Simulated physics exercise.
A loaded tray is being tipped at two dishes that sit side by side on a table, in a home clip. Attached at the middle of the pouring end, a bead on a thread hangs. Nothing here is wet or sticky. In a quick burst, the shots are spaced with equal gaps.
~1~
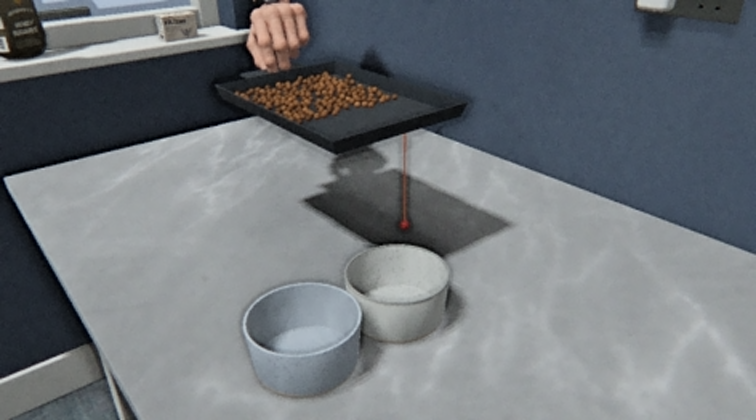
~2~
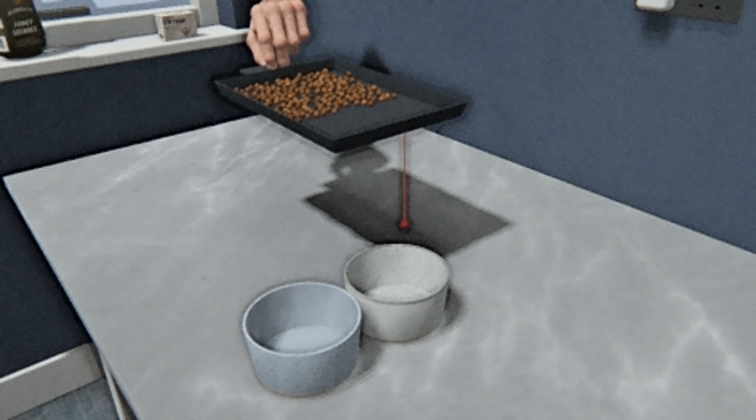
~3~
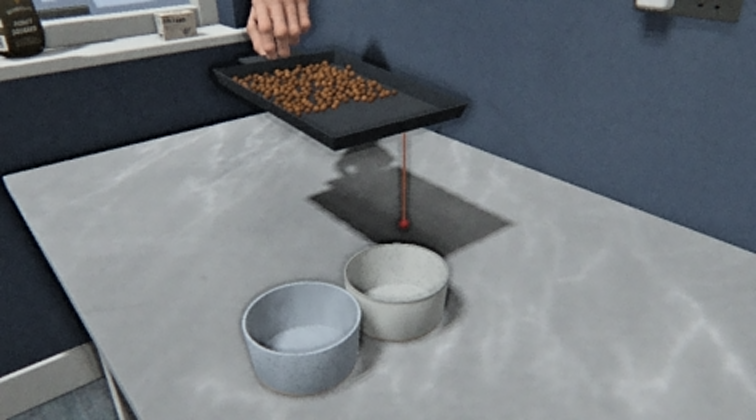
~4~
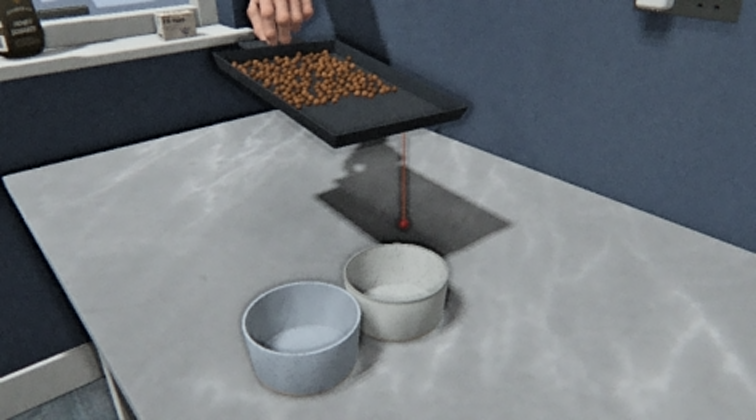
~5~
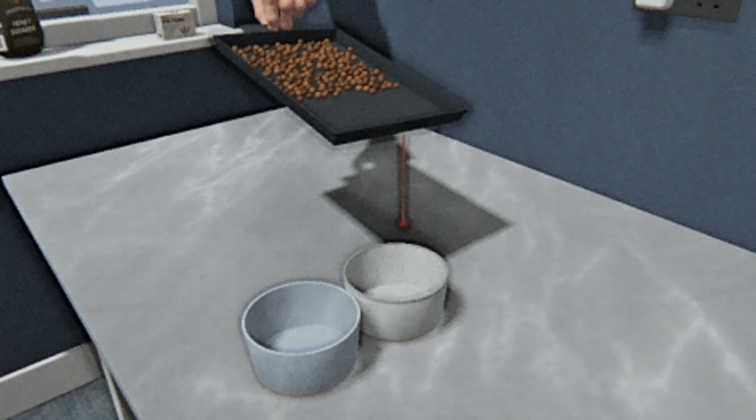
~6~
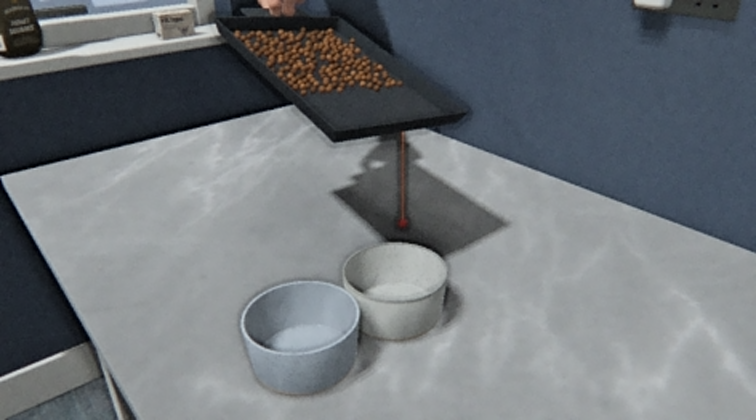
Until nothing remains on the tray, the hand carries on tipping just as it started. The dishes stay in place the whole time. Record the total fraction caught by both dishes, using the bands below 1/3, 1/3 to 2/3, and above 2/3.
The catch totals below the one-third mark.
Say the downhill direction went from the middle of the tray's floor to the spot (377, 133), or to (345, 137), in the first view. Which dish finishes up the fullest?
Try one - the dish to the right; try two - the dish to the right.
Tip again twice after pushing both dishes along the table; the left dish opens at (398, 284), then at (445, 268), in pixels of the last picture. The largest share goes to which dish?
Taking them in turn, it's the one to the right and then the one to the right.
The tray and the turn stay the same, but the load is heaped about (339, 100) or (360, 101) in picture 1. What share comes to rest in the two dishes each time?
Share in order: Roughly 0 %, 0 %.
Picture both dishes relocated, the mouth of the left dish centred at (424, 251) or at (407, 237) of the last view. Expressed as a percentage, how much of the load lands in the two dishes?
In order: 90 percent and 70 percent.
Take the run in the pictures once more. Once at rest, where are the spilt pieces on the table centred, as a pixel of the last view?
Near (494, 262).
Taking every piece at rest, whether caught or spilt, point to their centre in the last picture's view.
Somewhere close to (494, 262) in the last picture.
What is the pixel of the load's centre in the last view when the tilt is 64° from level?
The load is centred around (455, 144).
Shortly afterwards, tray tipped steeply; near half on the tray; near a third outside both; near a quarter in the air.
Next, tray tipped past a quarter turn; only a few on the tray; only a few in the right dish; all but a few outside both; a little in the air.
Some moments later, tray tipped past a quarter turn; only a few in the right dish; all but a few outside both.
In the end, tray tipped past a quarter turn; none at all in the left dish; only a few in the right dish; all but a few outside both.
